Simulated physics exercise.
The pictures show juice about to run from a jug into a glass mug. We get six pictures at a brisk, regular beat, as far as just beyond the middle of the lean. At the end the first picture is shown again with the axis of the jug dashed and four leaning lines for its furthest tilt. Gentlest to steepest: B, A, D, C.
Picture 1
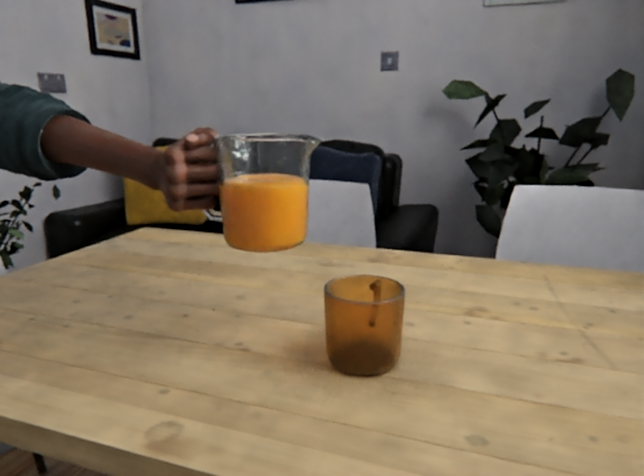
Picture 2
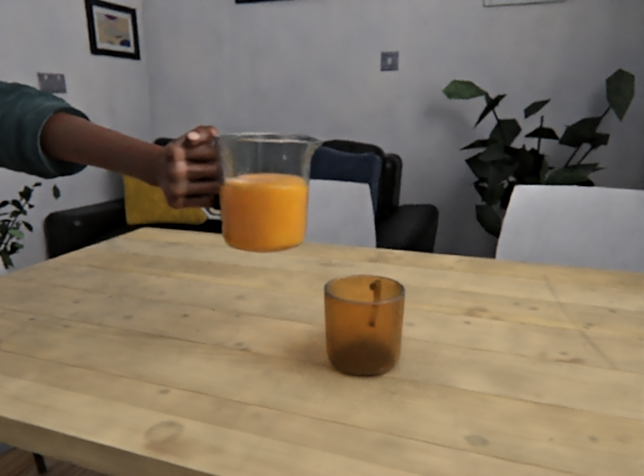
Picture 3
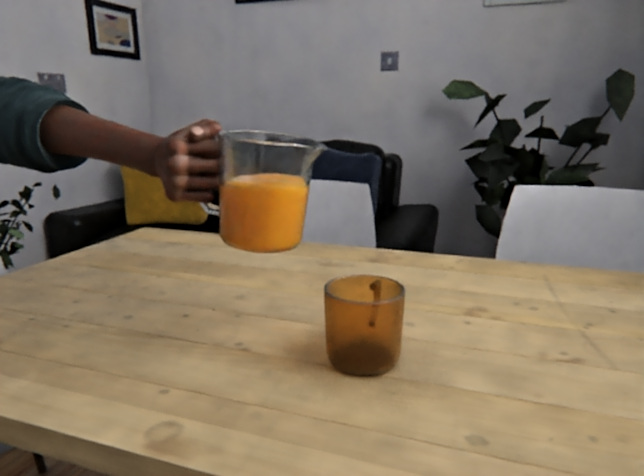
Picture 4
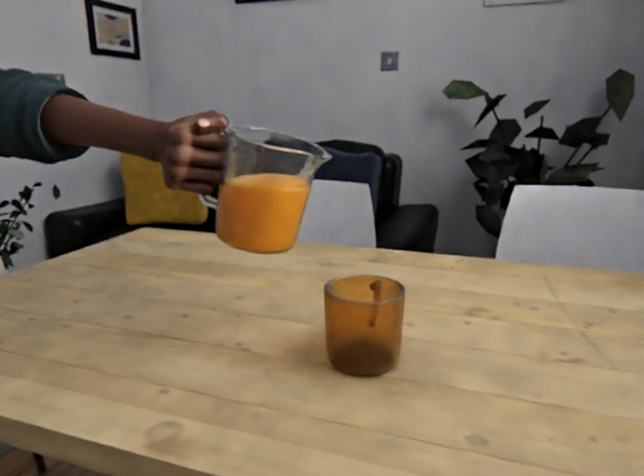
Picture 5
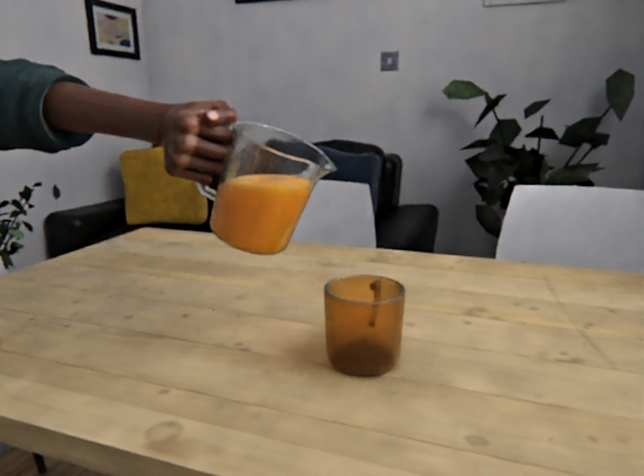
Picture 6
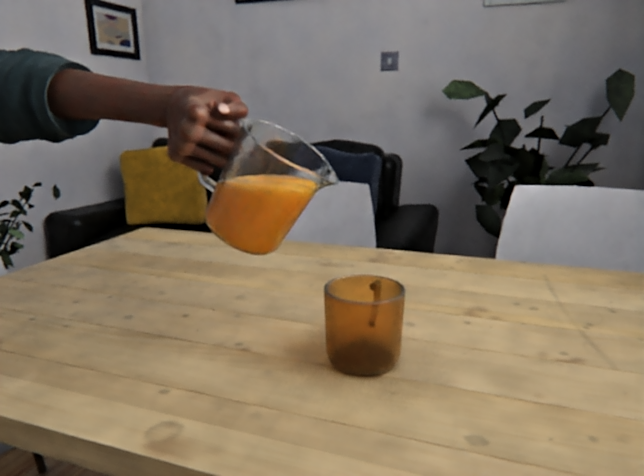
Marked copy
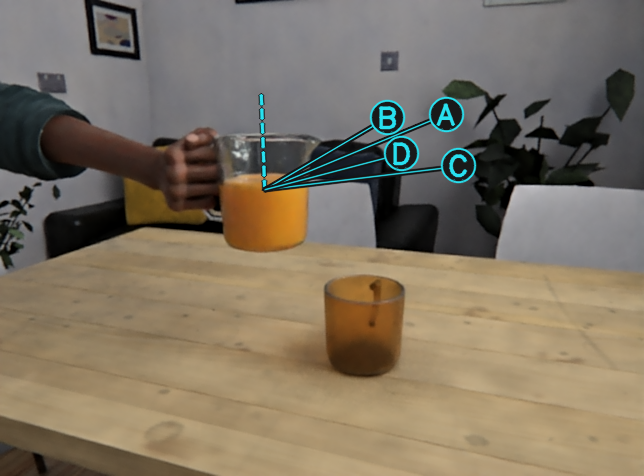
A hand holds a jug of orange juice upright, then tilts it rightward above a glass mug.
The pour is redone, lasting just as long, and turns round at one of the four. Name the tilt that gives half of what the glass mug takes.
A.
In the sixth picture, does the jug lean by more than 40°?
No.
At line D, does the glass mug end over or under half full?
Over.
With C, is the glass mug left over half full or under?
Over half.
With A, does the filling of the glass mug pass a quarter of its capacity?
Yes.
On the marked copy, A at (430, 120); B at (372, 126); C at (441, 168); D at (384, 158).
If A is chosen, the glass mug ends with about 50 % of what it can hold.
If B is chosen, the glass mug ends with about 32 % of what it can hold.
If C is chosen, the glass mug ends with about 81 % of what it can hold; 3 % of the juice is spilt.
If D is chosen, the glass mug ends with about 66 % of what it can hold.
